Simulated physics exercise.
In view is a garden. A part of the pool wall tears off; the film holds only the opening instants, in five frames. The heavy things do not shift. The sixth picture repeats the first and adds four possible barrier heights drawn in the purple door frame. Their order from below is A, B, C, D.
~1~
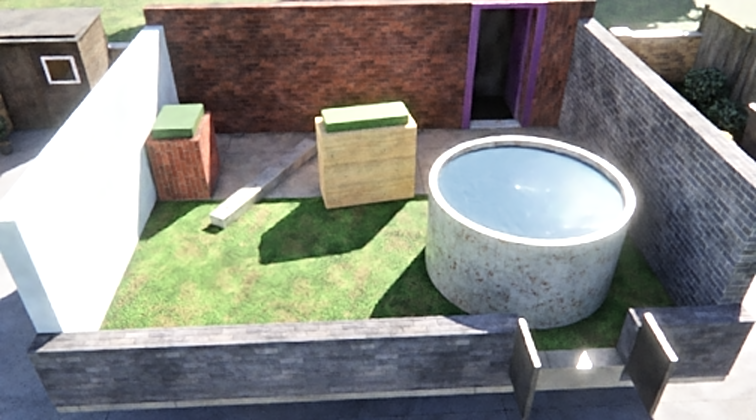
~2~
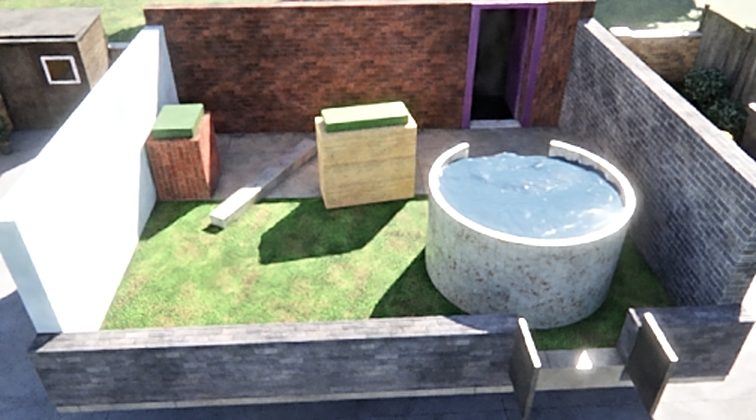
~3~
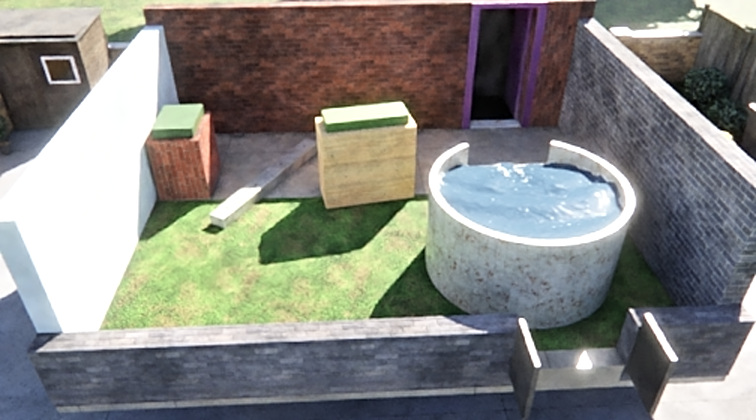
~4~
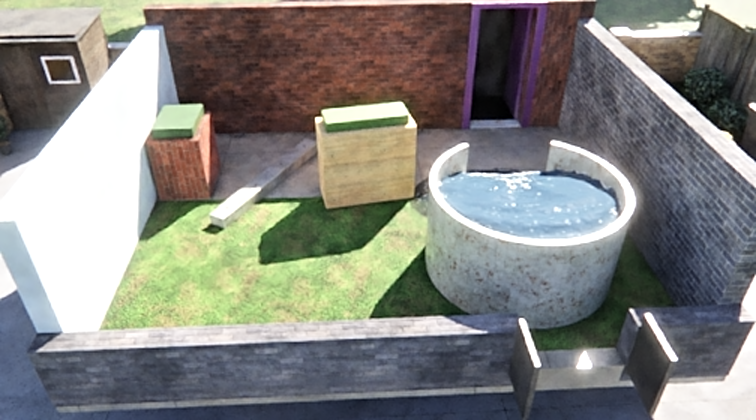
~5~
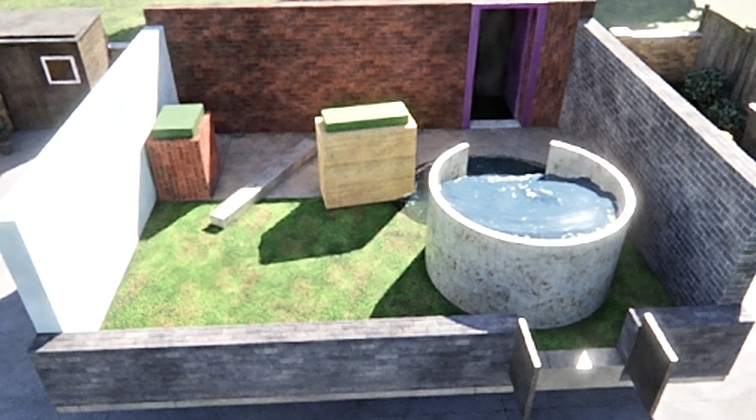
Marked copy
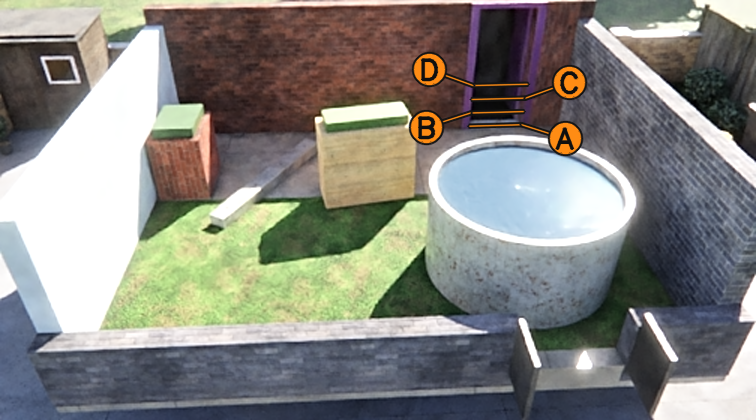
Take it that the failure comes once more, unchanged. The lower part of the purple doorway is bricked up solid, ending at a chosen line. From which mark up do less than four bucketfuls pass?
Use height C.
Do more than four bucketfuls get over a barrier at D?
No, that is safe.
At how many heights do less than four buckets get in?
Two.
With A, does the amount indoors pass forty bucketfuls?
Yes, clearly.
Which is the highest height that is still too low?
Here it is height B.
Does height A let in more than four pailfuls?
Yes.
In orange, A at (495, 125); B at (497, 112); C at (498, 98); D at (500, 84); from the bottom up A, B, C, D.
If A is chosen, dozens of bucketfuls pour in.
If B is chosen, some 15 bucketfuls get in.
If C is chosen, a splash gets over, under a bucket.
If D is chosen, nothing gets over.
